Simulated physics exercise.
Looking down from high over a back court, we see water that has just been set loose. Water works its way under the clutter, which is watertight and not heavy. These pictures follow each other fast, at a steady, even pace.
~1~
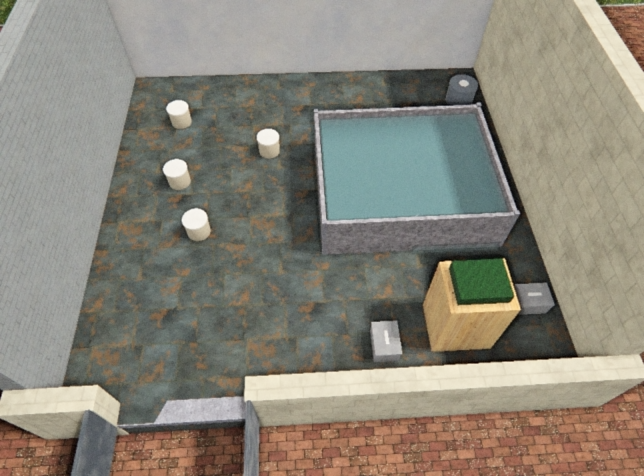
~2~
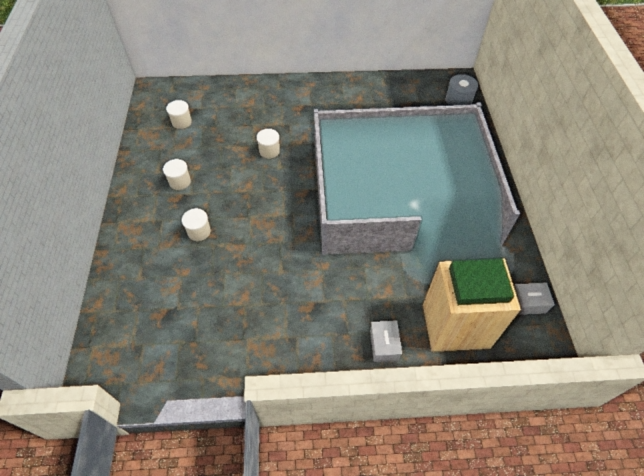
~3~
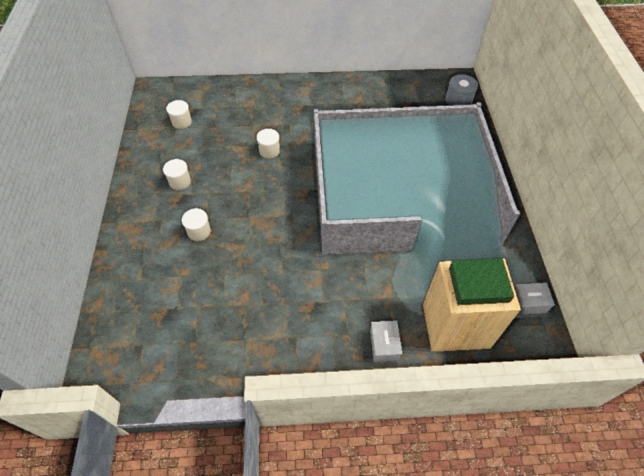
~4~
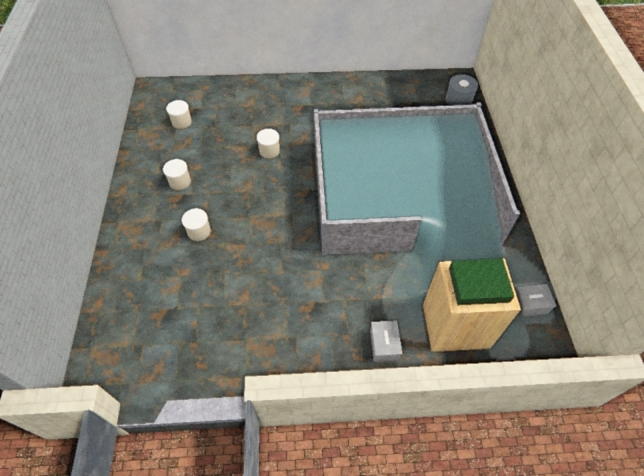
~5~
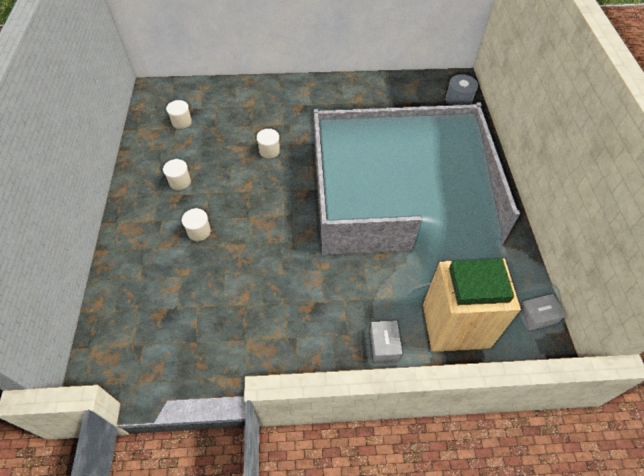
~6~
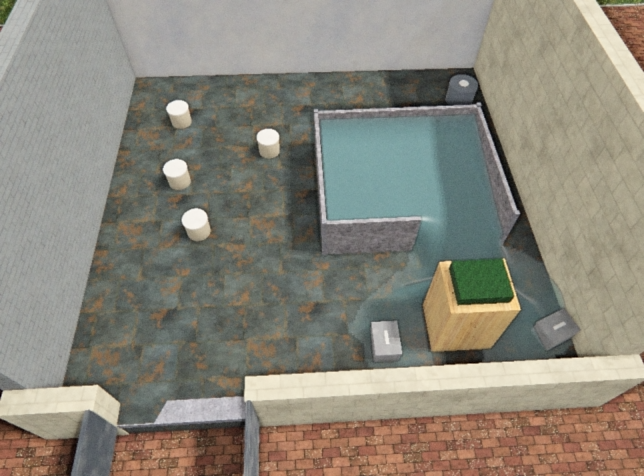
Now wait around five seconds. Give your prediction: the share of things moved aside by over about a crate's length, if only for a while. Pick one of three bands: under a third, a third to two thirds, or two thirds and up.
A third to two thirds.
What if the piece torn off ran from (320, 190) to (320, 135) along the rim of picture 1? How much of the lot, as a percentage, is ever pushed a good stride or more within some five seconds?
About 60 %.
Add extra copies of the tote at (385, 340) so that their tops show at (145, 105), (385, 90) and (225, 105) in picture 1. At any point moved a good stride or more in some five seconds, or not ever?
Item by item: Remains in place, remains in place, remains in place.
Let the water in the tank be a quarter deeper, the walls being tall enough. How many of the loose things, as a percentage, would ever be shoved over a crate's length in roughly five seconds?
Share moved: 90 in a hundred.
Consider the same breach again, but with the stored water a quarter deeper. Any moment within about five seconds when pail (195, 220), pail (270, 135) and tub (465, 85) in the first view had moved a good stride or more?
As listed: Swept aside, under that, swept aside.
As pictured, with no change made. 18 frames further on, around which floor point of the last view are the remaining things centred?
Mean floor position: Approx. (269, 196) px, last view.
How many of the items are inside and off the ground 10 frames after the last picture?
Exactly 2 of them.
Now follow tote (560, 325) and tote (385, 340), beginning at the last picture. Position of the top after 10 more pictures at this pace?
Roughly (523, 346), then (334, 349).
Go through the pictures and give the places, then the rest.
In the first picture, a tote at (534, 294) rests on the ground; a tote at (386, 338), on the bottom; 0 of 7 have shifted.
In the second picture, a tote at (534, 294) rests on the ground; a tote at (386, 338) rests on the ground; 0 of 7 have shifted.
In the third picture, a tote at (534, 295) rests on the ground; a tote at (386, 338) rests on the ground; 0 of 7 have shifted.
In the fourth picture, a tote at (536, 296), on the bottom; a tote at (386, 338) rests on the ground; 0 of 7 have shifted.
In the fifth picture, a tote at (544, 309) rests on the ground, close to its start; a tote at (386, 338) rests on the ground; 1 of 7 have shifted.
In the sixth picture, a tote at (559, 326) rests on the ground, a stride from its start; a tote at (386, 338) rests on the ground; 1 of 7 have shifted.
A moment on, 1 of 7 are well off their spots; 1 afloat.
Next, 2 of 7 are well off their spots; 2 afloat.
Later, 2 of 7 are well off their spots; 2 afloat.
In the end, 4 of 7 are well off their spots, and 4 have been at some point; 3 afloat.
